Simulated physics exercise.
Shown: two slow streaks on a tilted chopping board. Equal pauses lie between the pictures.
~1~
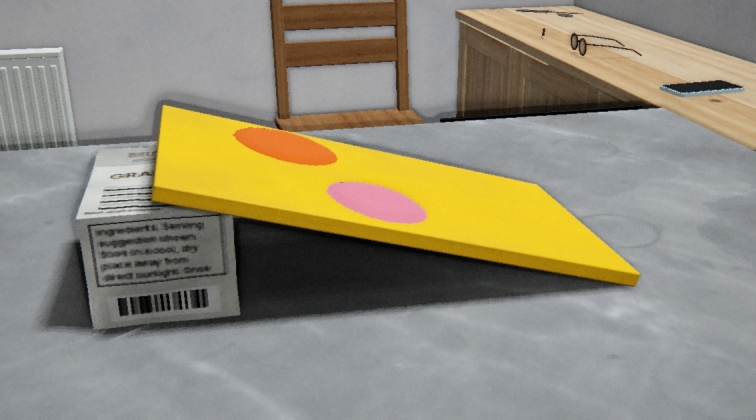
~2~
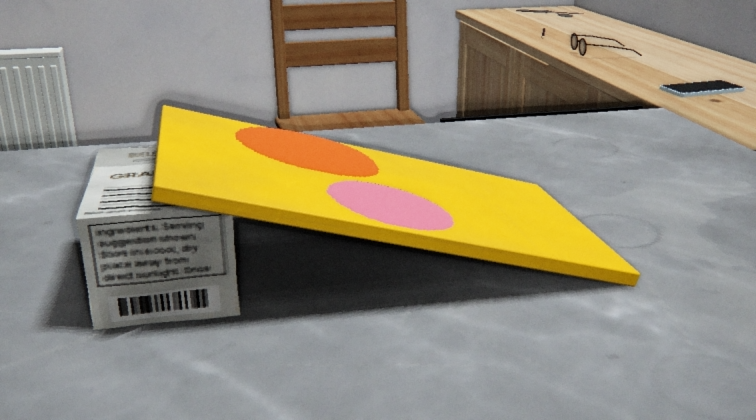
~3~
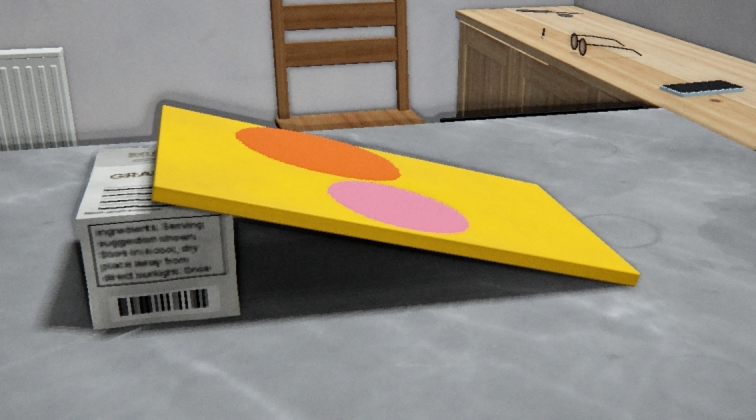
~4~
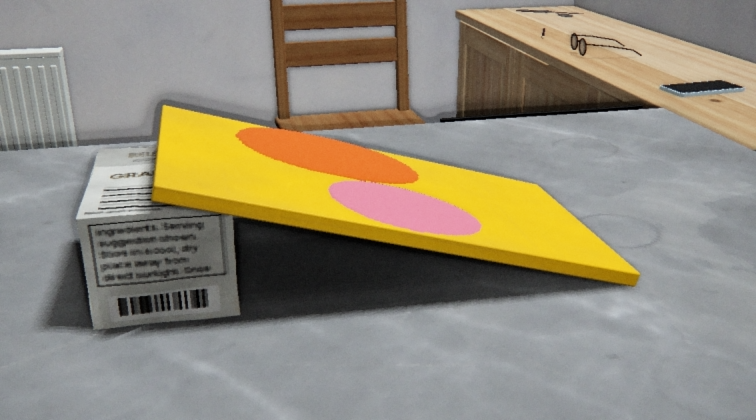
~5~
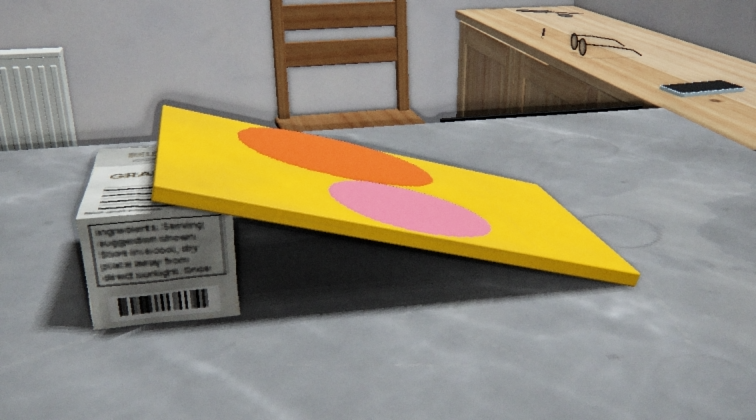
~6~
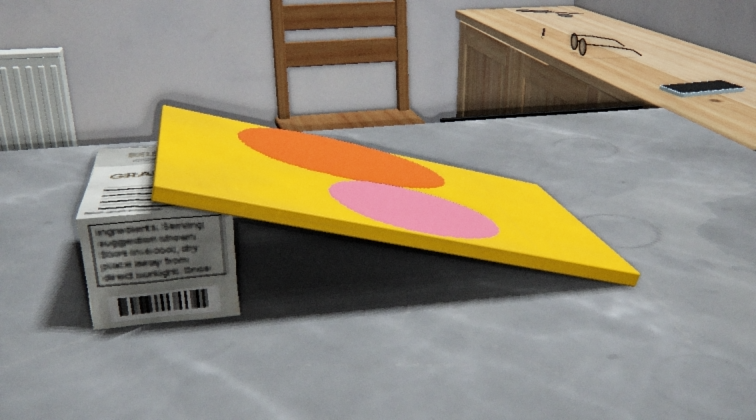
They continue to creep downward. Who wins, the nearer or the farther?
Most likely the one in the background arrives first.
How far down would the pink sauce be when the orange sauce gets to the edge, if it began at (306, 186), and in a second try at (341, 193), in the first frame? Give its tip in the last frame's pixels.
The first start puts it around (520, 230), while the second puts it around (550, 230).
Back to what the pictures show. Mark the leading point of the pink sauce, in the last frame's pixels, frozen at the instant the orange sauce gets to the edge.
Around (573, 238).
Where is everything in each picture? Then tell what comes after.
In the first frame, tip of the pink sauce half way down; tip of the orange sauce (325, 152) half way down.
In the second frame, tip of the pink sauce (436, 211) half way down; tip of the orange sauce half way down.
In the third frame, tip of the pink sauce three quarters of the way down; tip of the orange sauce (386, 165) half way down.
In the fourth frame, tip of the pink sauce (467, 218) three quarters of the way down; tip of the orange sauce half way down.
In the fifth frame, tip of the pink sauce three quarters of the way down; tip of the orange sauce (422, 173) three quarters of the way down.
In the sixth frame, tip of the pink sauce (486, 221) three quarters of the way down; tip of the orange sauce three quarters of the way down.
Soon after, the pink sauce is three quarters of the way down; the orange sauce is three quarters of the way down.
Later, the pink sauce is close to the edge; the orange sauce is close to the edge.
In the end, the pink sauce is close to the edge; the orange sauce is at the low edge.
